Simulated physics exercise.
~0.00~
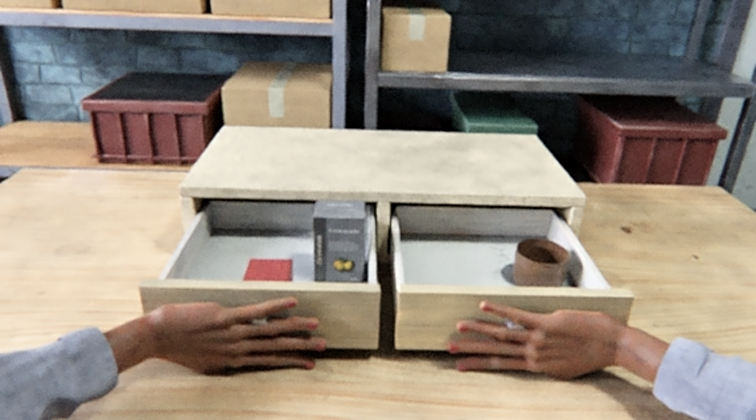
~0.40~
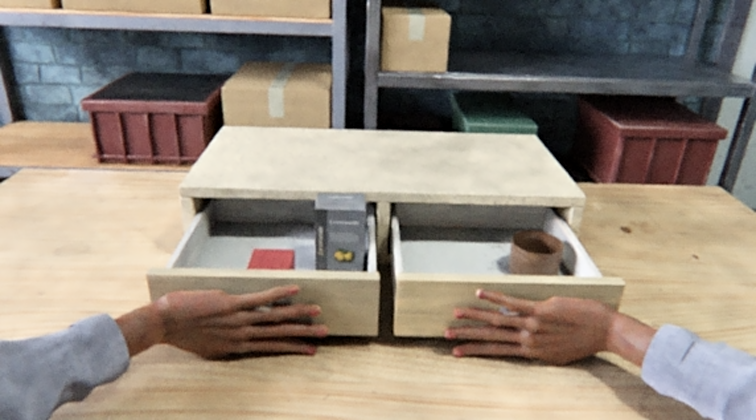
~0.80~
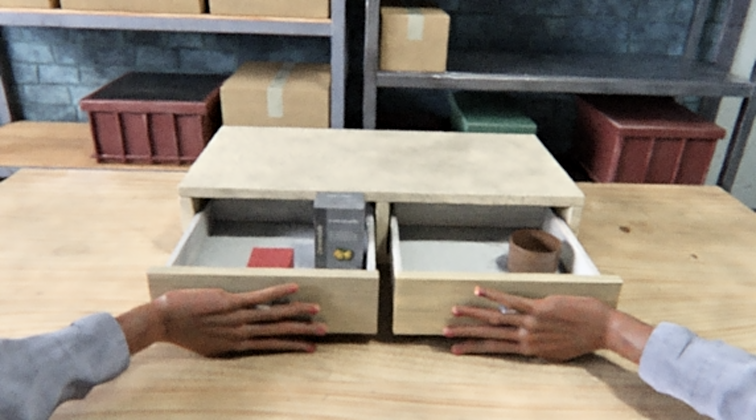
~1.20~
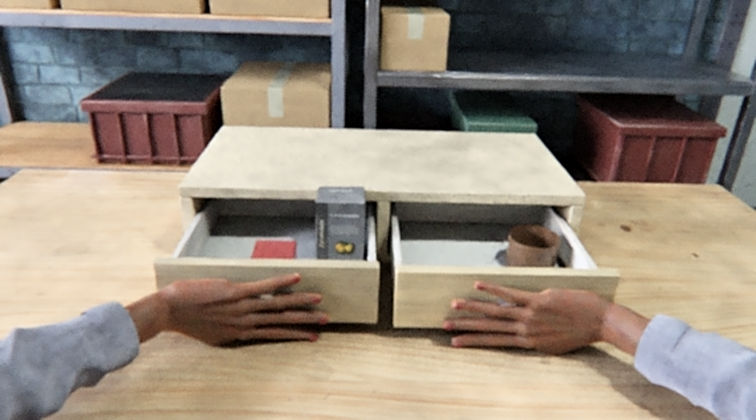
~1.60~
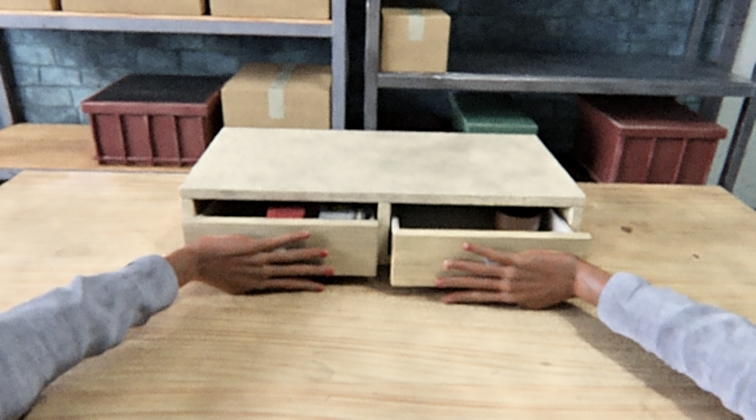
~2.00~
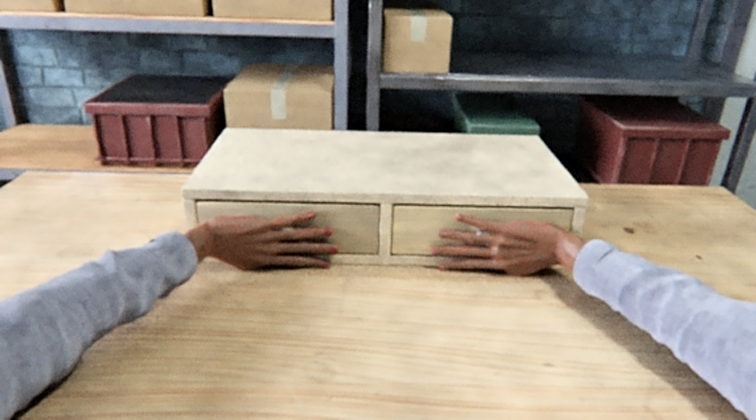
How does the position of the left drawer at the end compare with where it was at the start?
At the start the left drawer is pulled well out toward the viewer, with its contents showing. By the end it has been pushed back all the way into the wooden cabinet, its front flush with the frame.
